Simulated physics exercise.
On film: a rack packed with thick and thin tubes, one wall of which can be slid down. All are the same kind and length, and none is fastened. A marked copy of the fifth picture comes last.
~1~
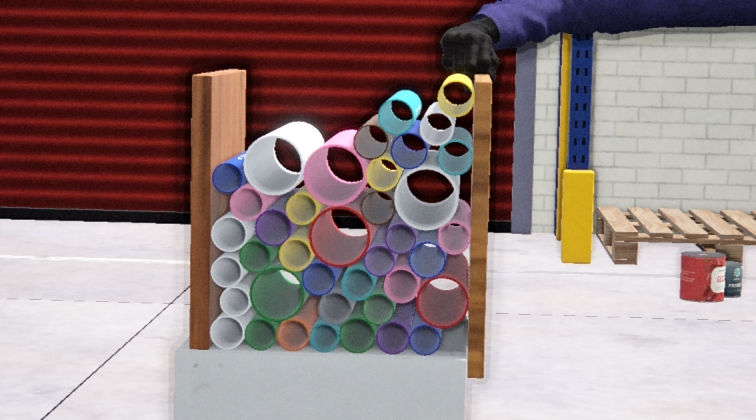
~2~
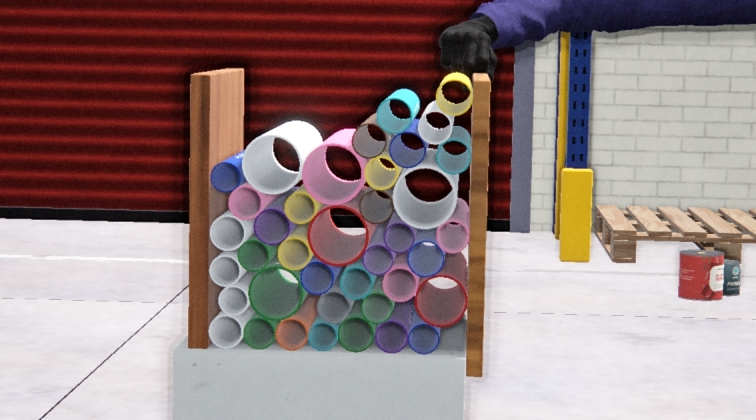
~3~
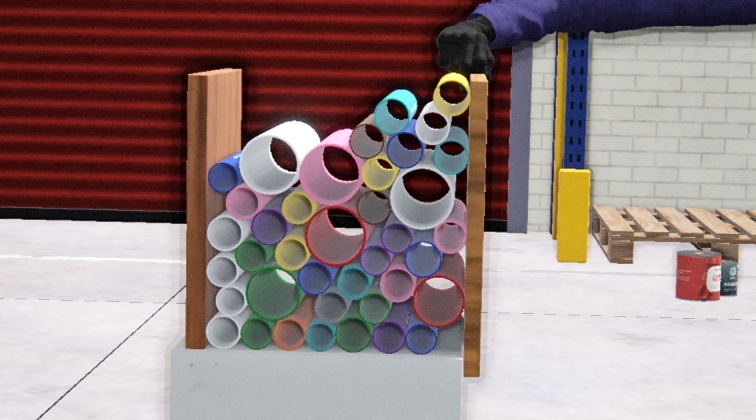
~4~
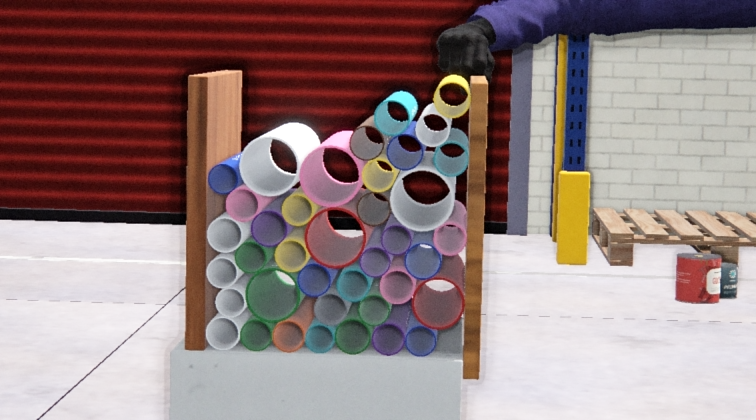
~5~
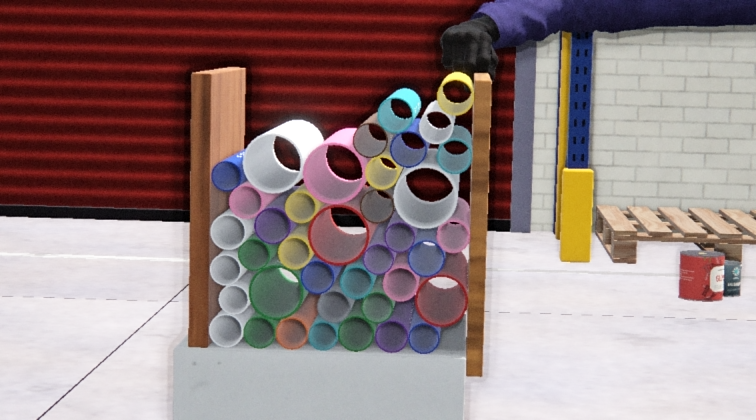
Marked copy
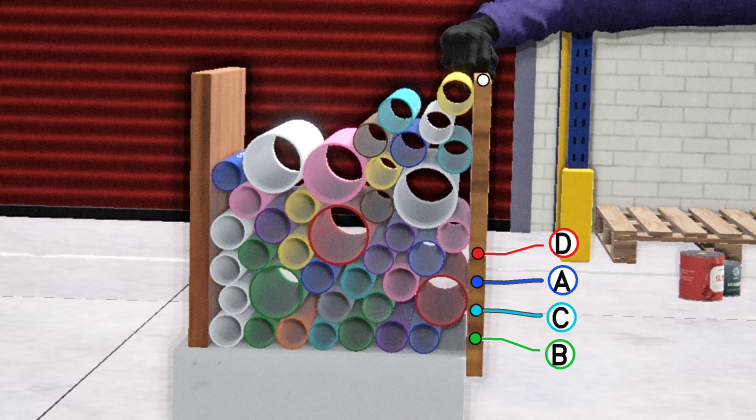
A rack packed with thick and thin tubes in white, pink, green, red, blue, purple, yellow and grey stands on a pale block between wooden side boards, heaped higher at the right. Seen from the front in a warehouse, it has a red shutter behind and a pallet and cans at right. A black-gloved hand stays by the right board's top, the tubes keep their arrangement, and the view shifts slightly.
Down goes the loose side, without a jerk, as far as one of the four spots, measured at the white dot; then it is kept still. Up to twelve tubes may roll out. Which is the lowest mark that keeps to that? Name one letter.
Slide it to C.
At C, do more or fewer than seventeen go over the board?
At C, fewer than seventeen.
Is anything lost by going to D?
Yes.
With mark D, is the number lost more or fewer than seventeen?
It loses fewer than seventeen.
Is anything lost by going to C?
Yes.
On the marked copy, A at (477, 282); B at (475, 339); C at (476, 310); D at (478, 253); the white dot at (483, 80).
With C. Early on, top of the board (472, 173).
Further on, top of the board (469, 275).
At the end, top of the board (468, 309), eleven out over the board.
As for the rest, A eleven out over the board; B more than twelve out over the board; D about eight out over the board.
